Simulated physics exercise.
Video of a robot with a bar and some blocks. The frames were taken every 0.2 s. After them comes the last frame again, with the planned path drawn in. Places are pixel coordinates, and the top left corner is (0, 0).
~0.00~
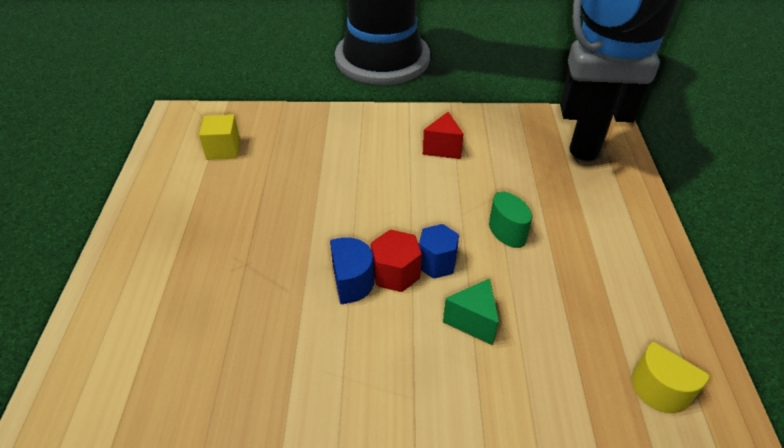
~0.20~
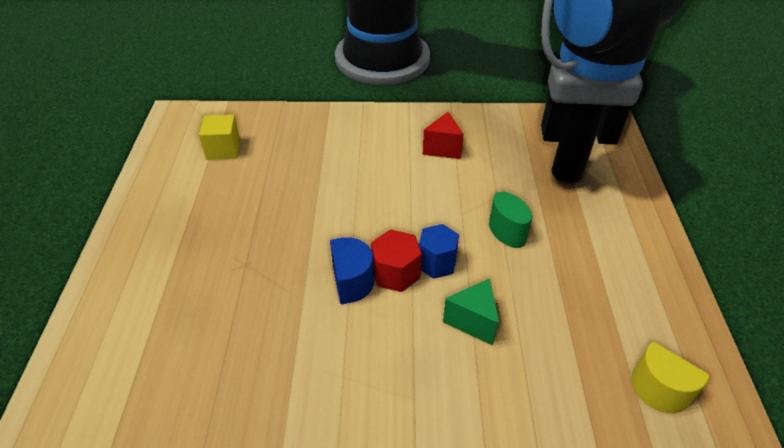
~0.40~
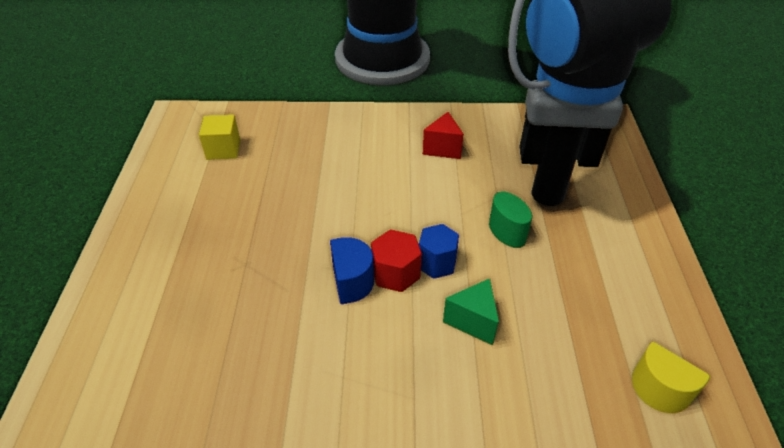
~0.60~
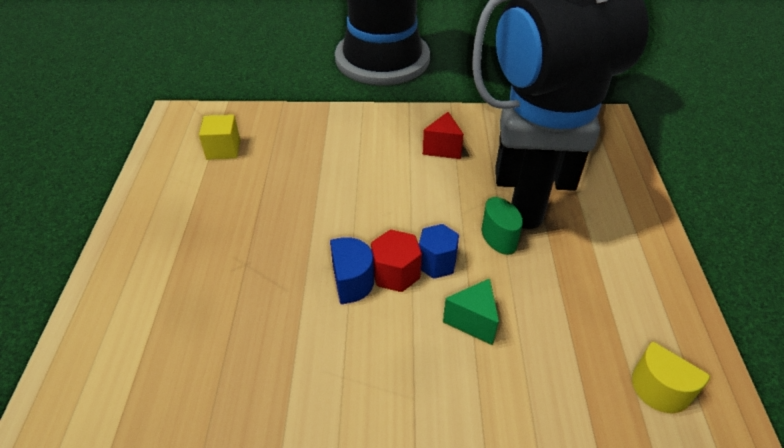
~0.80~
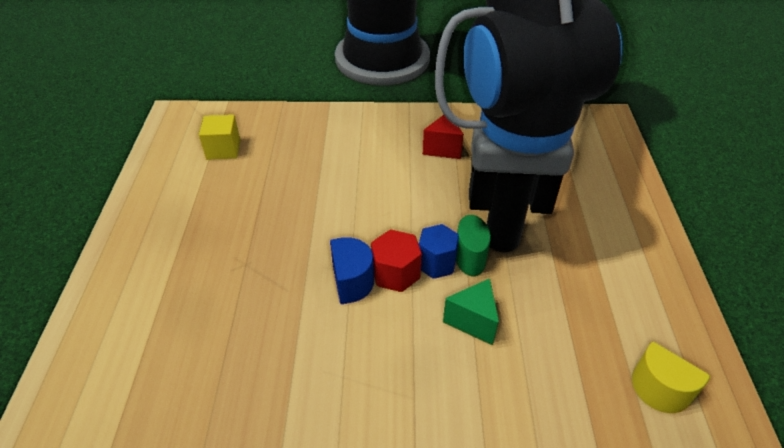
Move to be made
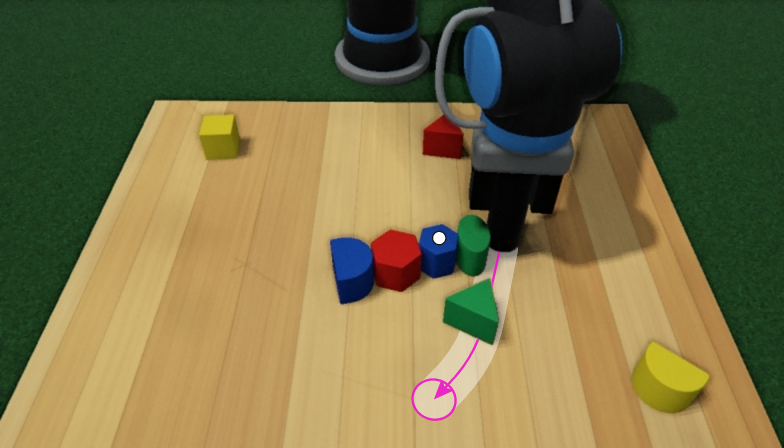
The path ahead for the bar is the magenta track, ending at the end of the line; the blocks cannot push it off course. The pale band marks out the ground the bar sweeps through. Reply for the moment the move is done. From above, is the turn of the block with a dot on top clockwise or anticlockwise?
Clockwise rotation.
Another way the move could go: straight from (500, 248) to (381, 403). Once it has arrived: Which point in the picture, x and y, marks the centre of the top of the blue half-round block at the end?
That would be at about pixel (319, 262).
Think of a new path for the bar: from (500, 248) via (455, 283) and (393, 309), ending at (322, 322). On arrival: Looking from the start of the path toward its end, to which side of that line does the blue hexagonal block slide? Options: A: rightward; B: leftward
A (rightward)
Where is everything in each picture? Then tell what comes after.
Tip of the bar at (584, 151), middles of tops, red hexagonal block at (396, 247), blue hexagonal block at (439, 238), green elliptical block at (513, 206), green triangular block at (478, 299), in the first picture.
Bar at (567, 173), nothing pushed, in the second picture.
Bar at (548, 195), nothing pushed, in the third picture.
Bar at (526, 217), green elliptical block at (504, 212), in the fourth picture.
Bar at (502, 240), red hexagonal block at (396, 247), blue hexagonal block at (439, 238), green elliptical block at (474, 232), green triangular block at (478, 299), in the fifth picture.
The line goes from (500, 248) via (490, 295) and (474, 348), ending at (434, 399); the dot is on the blue hexagonal block.
What follows on the original path. One third of the way, bar at (491, 287); red hexagonal block at (380, 248); blue hexagonal block at (423, 241), turned 20° clockwise; green elliptical block at (459, 251), turned 50° clockwise; green triangular block at (475, 305).
Two thirds of the way, bar at (475, 341); red hexagonal block at (380, 248); blue hexagonal block at (423, 241), turned 20° clockwise; green elliptical block at (459, 251), turned 50° clockwise; green triangular block at (443, 344), turned 60° clockwise.
At the end, bar at (435, 392); red hexagonal block at (380, 248); blue hexagonal block at (423, 241), turned 20° clockwise; green elliptical block at (459, 251), turned 50° clockwise; green triangular block at (396, 368), turned 140° clockwise.
